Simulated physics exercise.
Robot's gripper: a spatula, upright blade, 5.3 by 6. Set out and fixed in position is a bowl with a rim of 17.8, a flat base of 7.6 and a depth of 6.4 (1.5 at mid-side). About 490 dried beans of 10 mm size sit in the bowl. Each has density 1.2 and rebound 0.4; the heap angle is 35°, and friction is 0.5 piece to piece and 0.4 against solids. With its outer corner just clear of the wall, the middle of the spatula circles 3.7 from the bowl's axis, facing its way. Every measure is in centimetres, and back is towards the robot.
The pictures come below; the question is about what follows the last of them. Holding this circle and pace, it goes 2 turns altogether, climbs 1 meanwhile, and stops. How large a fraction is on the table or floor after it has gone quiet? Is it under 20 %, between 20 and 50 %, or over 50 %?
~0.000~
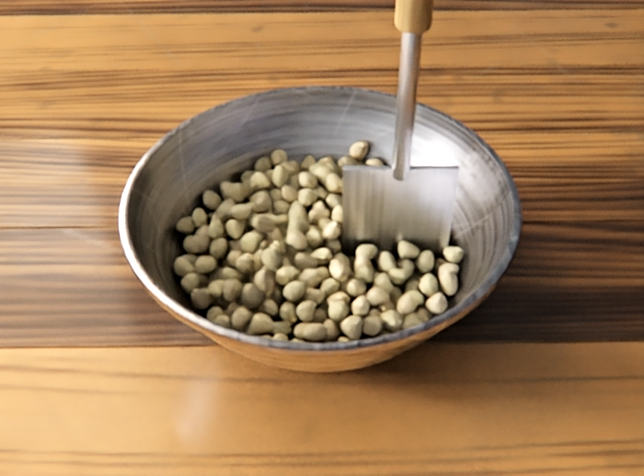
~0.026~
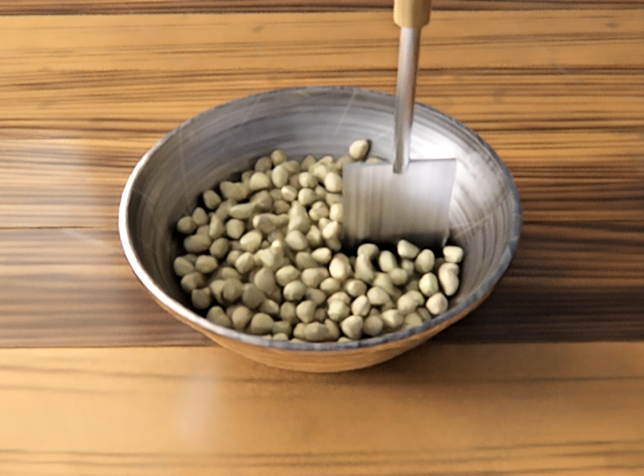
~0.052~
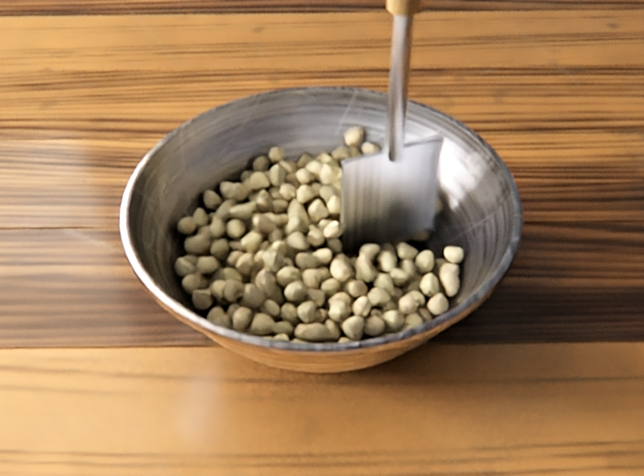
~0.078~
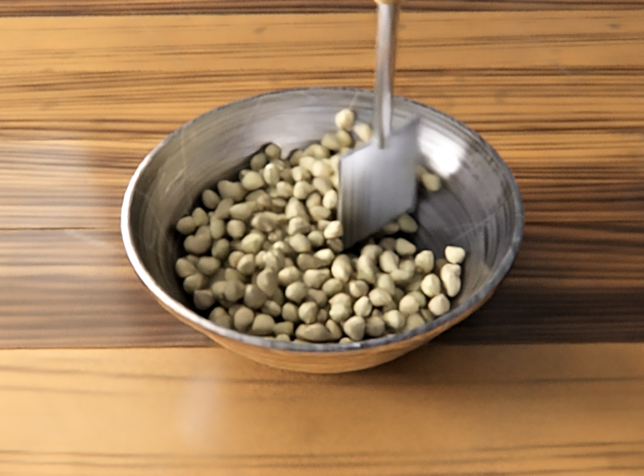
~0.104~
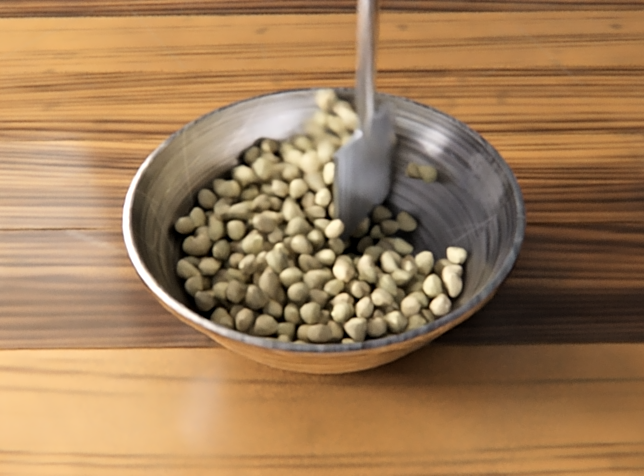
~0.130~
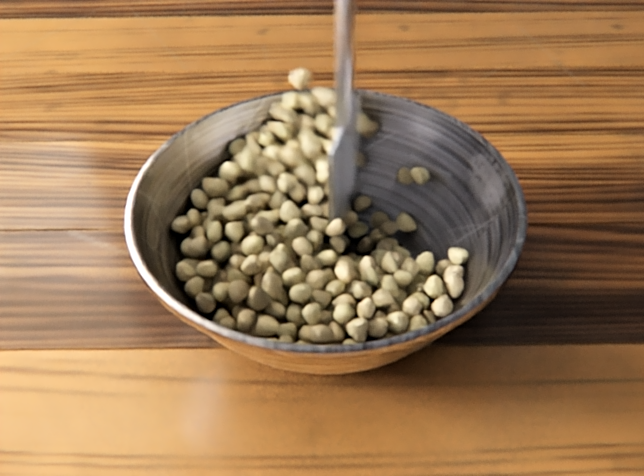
Between 20 and 50 %.
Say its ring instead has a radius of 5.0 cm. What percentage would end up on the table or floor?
That would come to roughly 0 percent.
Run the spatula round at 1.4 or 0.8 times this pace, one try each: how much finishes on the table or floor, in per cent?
Around 40 percent on the first try and 20 percent on the second.
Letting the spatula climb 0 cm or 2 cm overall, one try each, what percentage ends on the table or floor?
Try one: Around 35 %; try two: Around 20 %.
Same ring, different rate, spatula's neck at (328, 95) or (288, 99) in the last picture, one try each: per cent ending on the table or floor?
About 35 and 45 per cent.
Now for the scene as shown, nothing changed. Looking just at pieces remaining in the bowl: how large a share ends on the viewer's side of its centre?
Around 50 percent of it.
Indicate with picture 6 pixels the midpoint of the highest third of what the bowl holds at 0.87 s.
Estimated centre: (251, 301).
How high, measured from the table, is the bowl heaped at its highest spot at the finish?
Top height: Around 6.0 cm.
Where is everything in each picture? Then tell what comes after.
Spatula neck at (403, 140), 0° round; upper third of the load around (304, 241), from x 185 to 455, top at y 150; 492 in the bowl, in the first picture.
Spatula neck at (403, 135), 6° round; upper third of the load around (305, 239), from x 185 to 455, top at y 150, in the second picture.
Spatula neck at (396, 122), 22° round; upper third of the load around (306, 228), from x 185 to 455, top at y 140, in the third picture.
Spatula neck at (383, 110), 40° round; upper third of the load around (307, 215), from x 185 to 455, top at y 120, in the fourth picture.
Spatula neck at (365, 101), 57° round; upper third of the load around (300, 208), from x 185 to 455, top at y 100, in the fifth picture.
Spatula neck at (344, 96), 75° round; upper third of the load around (289, 196), from x 180 to 460, top at y 80; 492 in the bowl, in the sixth picture.
After 0.50 s, 328° round, highest piece 9 above the table; 411 in the bowl, 61 on the table or floor, 20 in flight or on the tool.
After 0.87 s, 220° round, highest piece 8 above the table; 361 in the bowl, 124 on the table or floor, 7 in flight or on the tool.
After 1.25 s, 0° round, highest piece 6 above the table; 353 in the bowl, 139 on the table or floor.
After 1.95 s, 0° round, highest piece 6 above the table; 353 in the bowl, 139 on the table or floor.
At rest, 353 in the bowl, 139 on the table or floor. That is 28 % on the table or floor.
